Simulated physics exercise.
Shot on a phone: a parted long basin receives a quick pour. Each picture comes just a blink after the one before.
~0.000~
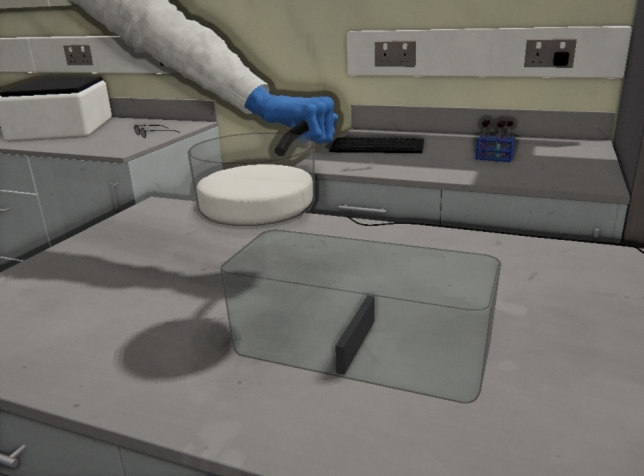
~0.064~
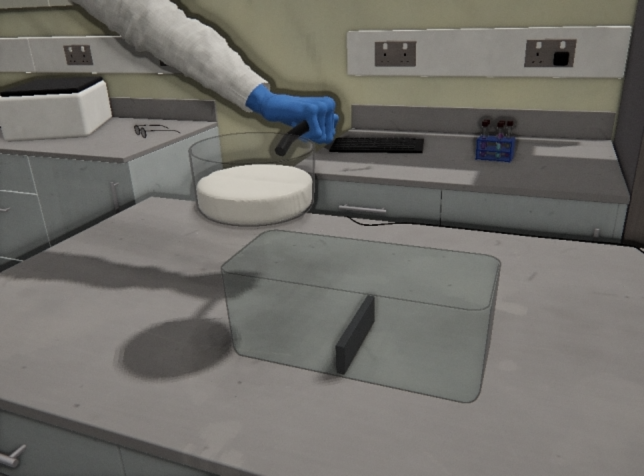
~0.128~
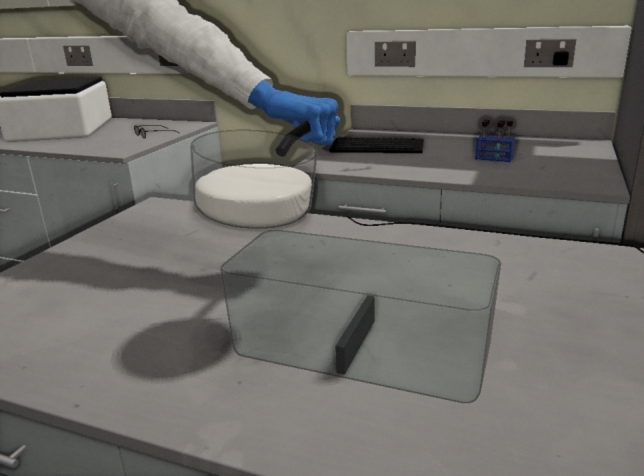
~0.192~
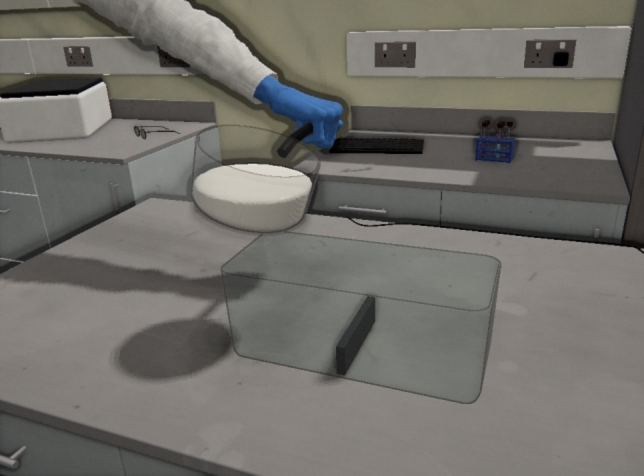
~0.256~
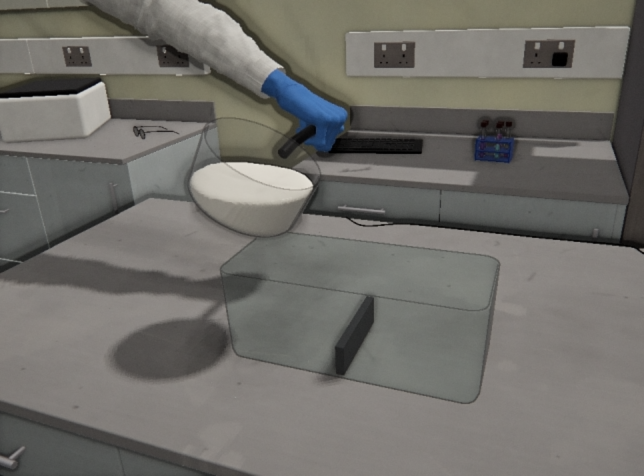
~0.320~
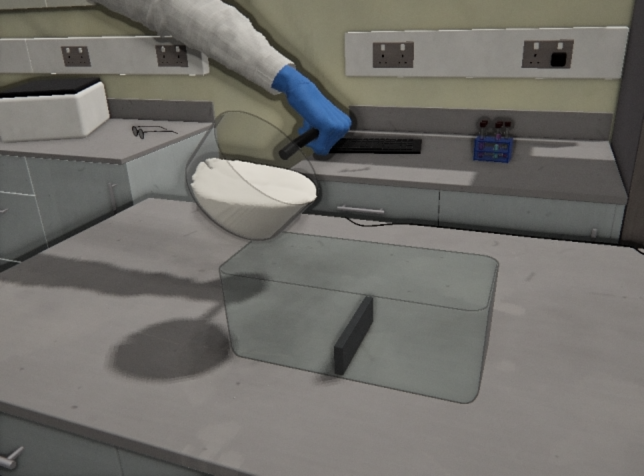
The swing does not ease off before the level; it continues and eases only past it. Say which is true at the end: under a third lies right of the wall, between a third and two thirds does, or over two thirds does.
Most likely below one third will rest right of the wall.
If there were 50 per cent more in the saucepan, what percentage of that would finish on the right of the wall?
About 30 in a hundred.
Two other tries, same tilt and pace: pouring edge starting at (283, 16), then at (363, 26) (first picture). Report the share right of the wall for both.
Estimate, in order: 20 and 85 per cent.
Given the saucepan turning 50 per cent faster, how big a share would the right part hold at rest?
Roughly 15 percent.
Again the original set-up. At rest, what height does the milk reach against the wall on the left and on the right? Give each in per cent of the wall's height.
I'd say close to 60 per cent on the left side and 10 on the right.
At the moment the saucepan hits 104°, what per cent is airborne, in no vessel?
That works out near 15 percent.
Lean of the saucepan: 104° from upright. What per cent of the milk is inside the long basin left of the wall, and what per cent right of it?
The left part holds close to 55 per cent, the right part close to 5.
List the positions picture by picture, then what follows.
In the first frame, tilt 0°; pouring edge (308, 152); surface from (208, 175) to (309, 184); the long basin's rim runs from (244, 250) to (495, 284); the wall's top is at (357, 320).
In the second frame, tilt 2°; pouring edge (309, 154); surface from (208, 175) to (309, 184).
In the third frame, tilt 8°; pouring edge (312, 161); surface from (206, 174) to (309, 186).
In the fourth frame, tilt 17°; pouring edge (315, 172); surface from (206, 172) to (309, 188).
In the fifth frame, tilt 29°; pouring edge (315, 186); surface from (202, 167) to (311, 190).
In the sixth frame, tilt 43°; pouring edge (312, 202); surface from (206, 161) to (315, 193).
A moment on, the saucepan is tipped right over and 25 per cent is still to pour, 56 is left of the wall and 5 right of it.
Next, the saucepan is tipped right over and 3 per cent is still to pour, 82 is left of the wall and 8 right of it.
Then the saucepan is tipped right over and 0 per cent is still to pour, 87 is left of the wall and 11 right of it.
Later the saucepan is tipped right over and 0 per cent is still to pour, 87 is left of the wall and 11 right of it.
Finally, 87 per cent lies left of the wall, 11 right of it and 3 outside.
